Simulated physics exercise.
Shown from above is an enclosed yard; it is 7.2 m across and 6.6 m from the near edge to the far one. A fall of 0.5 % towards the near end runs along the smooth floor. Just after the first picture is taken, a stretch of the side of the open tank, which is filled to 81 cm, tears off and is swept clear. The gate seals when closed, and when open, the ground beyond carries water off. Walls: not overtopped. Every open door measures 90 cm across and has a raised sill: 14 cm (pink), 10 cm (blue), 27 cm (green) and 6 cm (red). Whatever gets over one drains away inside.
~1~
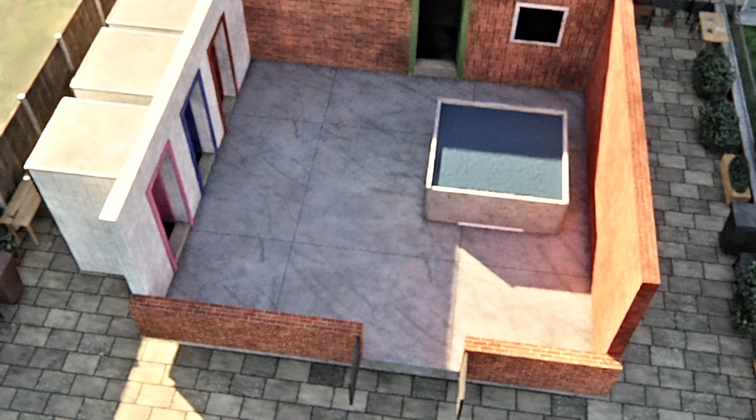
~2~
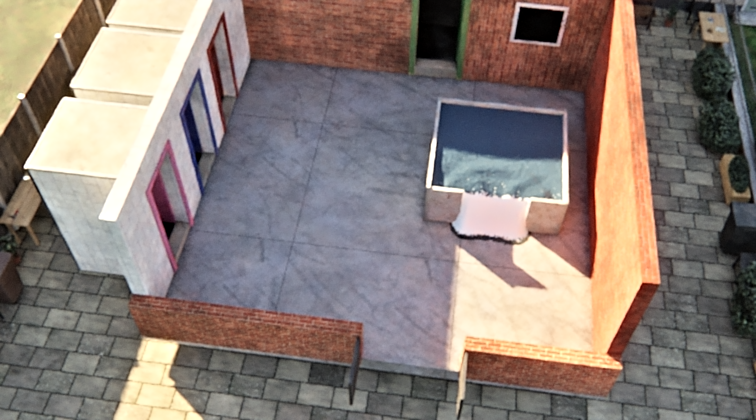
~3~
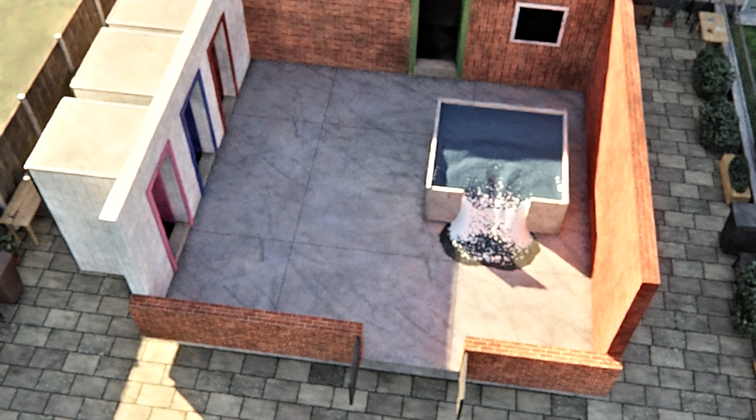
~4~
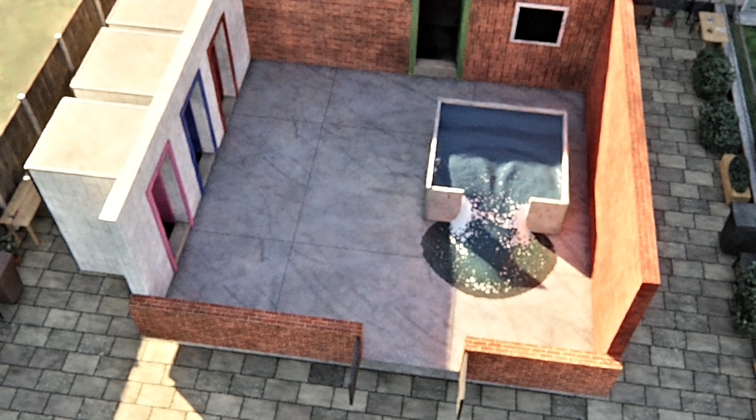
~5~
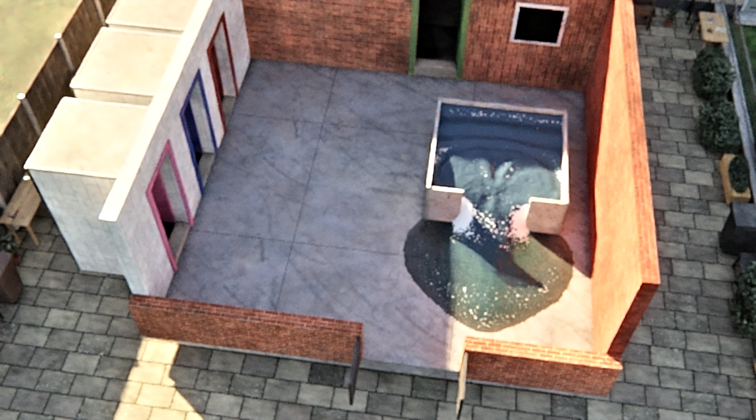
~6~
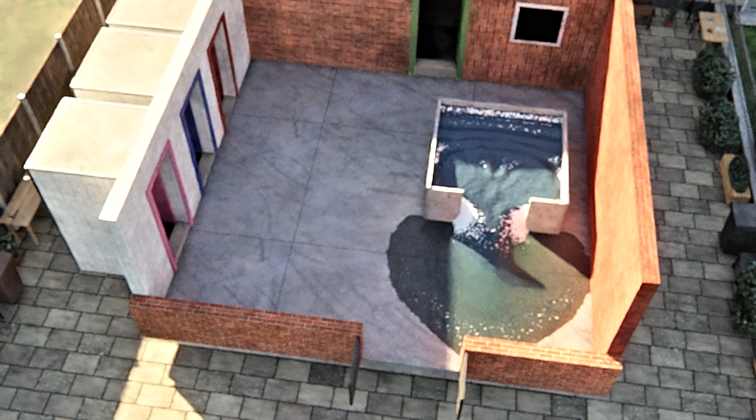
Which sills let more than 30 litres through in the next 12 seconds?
Pink door: The total remains smaller than the cap, blue door: The total remains smaller than the cap, green door: The total remains smaller than the cap, red door: The total remains smaller than the cap.
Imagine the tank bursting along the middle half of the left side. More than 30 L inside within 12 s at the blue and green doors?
Versus the limit - blue: Exceeded, green: Within.
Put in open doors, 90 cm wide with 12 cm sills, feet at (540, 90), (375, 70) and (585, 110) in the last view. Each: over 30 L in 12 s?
So, in the order given, it's shy of the mark, then shy of the mark, then shy of the mark.
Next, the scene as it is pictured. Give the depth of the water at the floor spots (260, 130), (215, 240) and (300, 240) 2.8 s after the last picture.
0, 0, 0 cm.
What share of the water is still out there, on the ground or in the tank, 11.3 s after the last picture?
62 %.
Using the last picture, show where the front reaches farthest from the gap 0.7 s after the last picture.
Location: Approx. (338, 342) in the last view.
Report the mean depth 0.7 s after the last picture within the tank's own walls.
Depth, averaged: Around 56 centimetres.
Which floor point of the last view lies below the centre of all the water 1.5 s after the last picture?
About (493, 230).
Then, 0.7 s after the last picture water covers 25 % of the floor and is deepest (56 cm) near (592, 375); pink door not reached, blue door not reached, green door not reached, red door not reached.
Then, 1.5 s after the last picture water covers 25 % of the floor and is deepest (51 cm) near (513, 364); pink door not reached, blue door not reached, green door not reached, red door not reached.
Then, 2.8 s after the last picture water covers 35 % of the floor and is deepest (30 cm) near (489, 228); pink door 3 cm at the sill, 0 L in, blue door not reached, green door not reached, red door not reached.
Then, 6.3 s after the last picture water covers 70 % of the floor and is deepest (20 cm) near (480, 360); pink door 11 cm at the sill, 0 L in, blue door 5 cm at the sill, 0 L in, green door 2 cm at the sill, 0 L in, red door 3 cm at the sill, 0 L in.
Then, 11.3 s after the last picture water covers 95 % of the floor and is deepest (12 cm) near (242, 84); pink door 6 cm at the sill, 1 L in, blue door 4 cm at the sill, 0 L in, green door 2 cm at the sill, 0 L in, red door 5 cm at the sill, 0 L in.
